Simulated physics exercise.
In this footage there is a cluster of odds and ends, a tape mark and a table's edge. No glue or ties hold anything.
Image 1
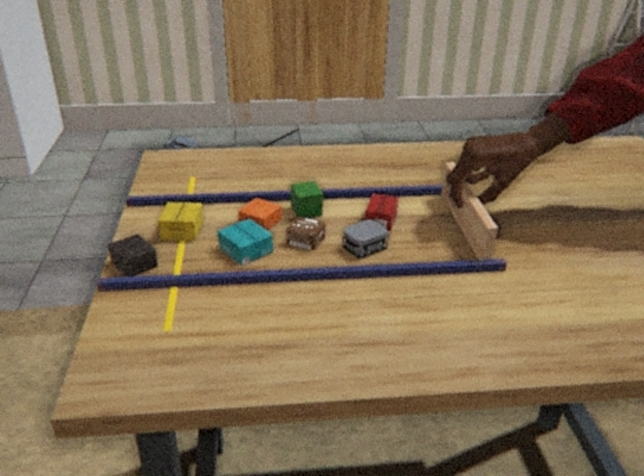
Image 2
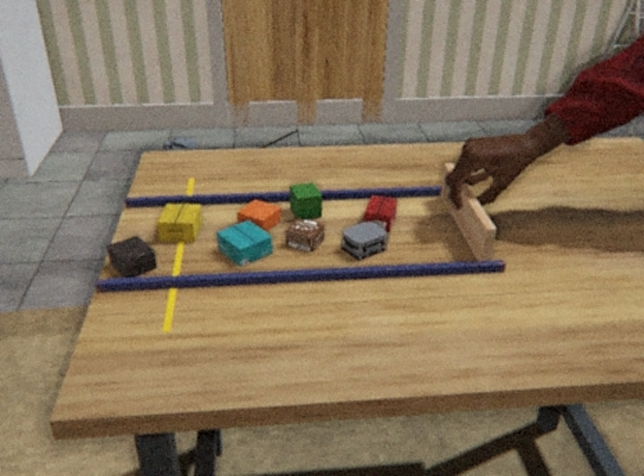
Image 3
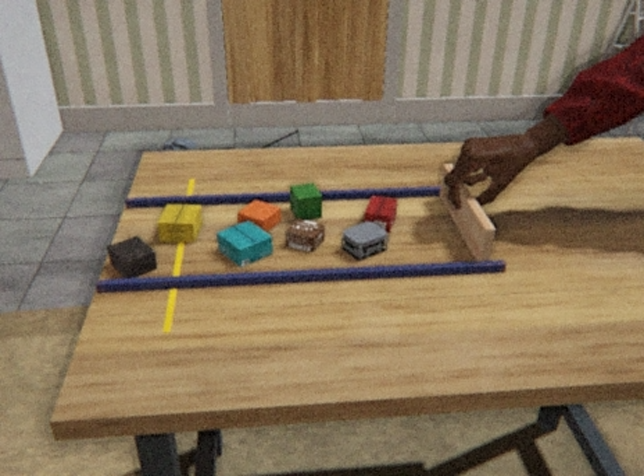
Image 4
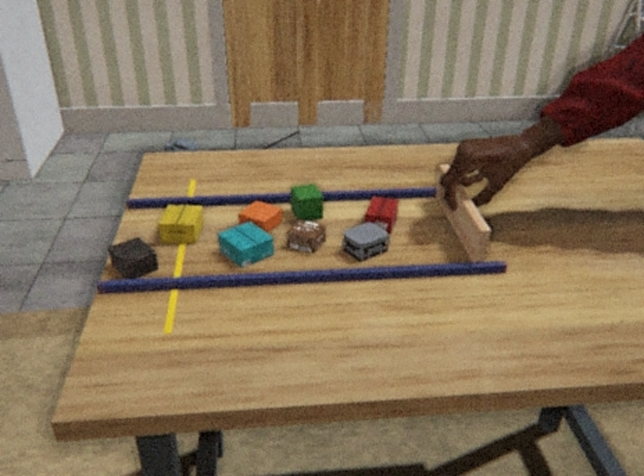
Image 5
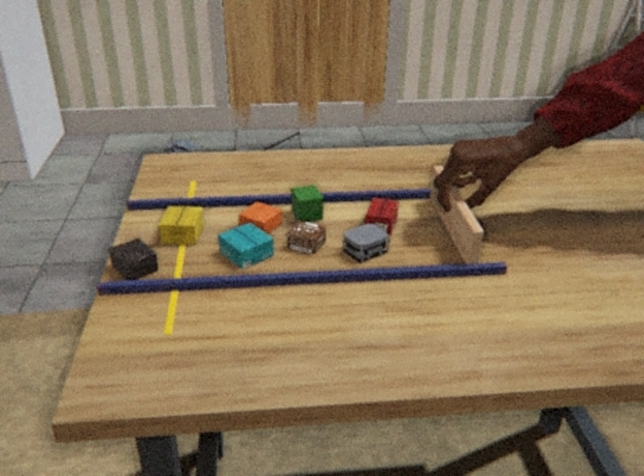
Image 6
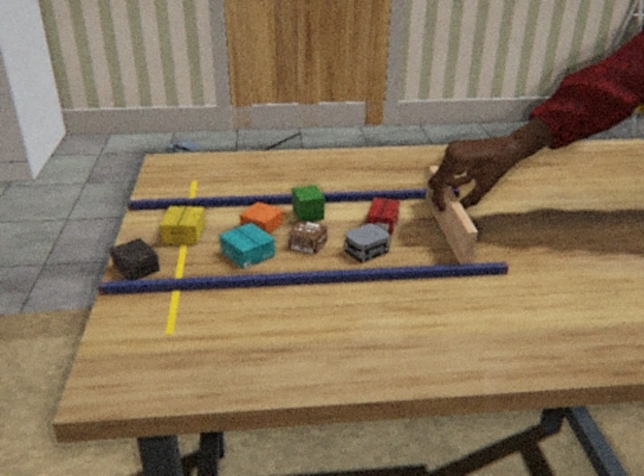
A dark-skinned hand in a red sleeve slides an upright wooden board slightly left along a wooden table, seen from above at an angle in a room with striped walls. Between two blue rails lie red, grey, brown, green, orange, turquoise and yellow pieces, with a black block left of a yellow tape line. The pieces stay in place, untouched, while the view barely shifts.
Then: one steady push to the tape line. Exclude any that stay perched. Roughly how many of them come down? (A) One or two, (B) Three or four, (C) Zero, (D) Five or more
One or two (A).
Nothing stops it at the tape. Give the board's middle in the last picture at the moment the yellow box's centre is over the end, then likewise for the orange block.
First it's close to (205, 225), next close to (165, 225).
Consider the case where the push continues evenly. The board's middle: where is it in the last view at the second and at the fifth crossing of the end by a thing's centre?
At (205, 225) for the second, at (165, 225) for the fifth.
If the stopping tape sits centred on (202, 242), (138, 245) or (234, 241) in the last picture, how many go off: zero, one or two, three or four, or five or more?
One to two; 5 or more; no fall at all.
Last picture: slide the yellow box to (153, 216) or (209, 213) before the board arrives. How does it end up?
First place, it is gone; second place, it is gone.
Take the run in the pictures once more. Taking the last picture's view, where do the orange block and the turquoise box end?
The orange block ends up near (138, 219), and the turquoise box near (113, 258).
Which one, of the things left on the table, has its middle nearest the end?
That would be the turquoise box, the foremost.
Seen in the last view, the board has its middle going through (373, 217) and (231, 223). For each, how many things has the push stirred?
The number moved is 2 and then 8.
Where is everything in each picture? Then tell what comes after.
Black block (133, 255); yellow box (182, 222); turquoise box (246, 242); board (466, 210); tape (183, 239), in the first picture.
Yellow box (181, 223); board (465, 211), in the second picture.
Turquoise box (245, 243); green block (306, 202), in the third picture.
Black block (133, 259); grey case (365, 242), in the fourth picture.
Yellow box (182, 225); brown box (307, 238), in the fifth picture.
Black block (135, 260); yellow box (183, 225); turquoise box (247, 245); board (449, 214); tape (184, 243), in the sixth picture.
Early on, none off yet; black block at rest near (135, 260); yellow box at rest near (183, 225); turquoise box at rest near (247, 245).
A while later, none off yet; black block at rest near (135, 260); yellow box moving near (178, 227); turquoise box travelled about its own width near (199, 252).
Finally, the number that fall off is one or two; lost, yellow box and black block.
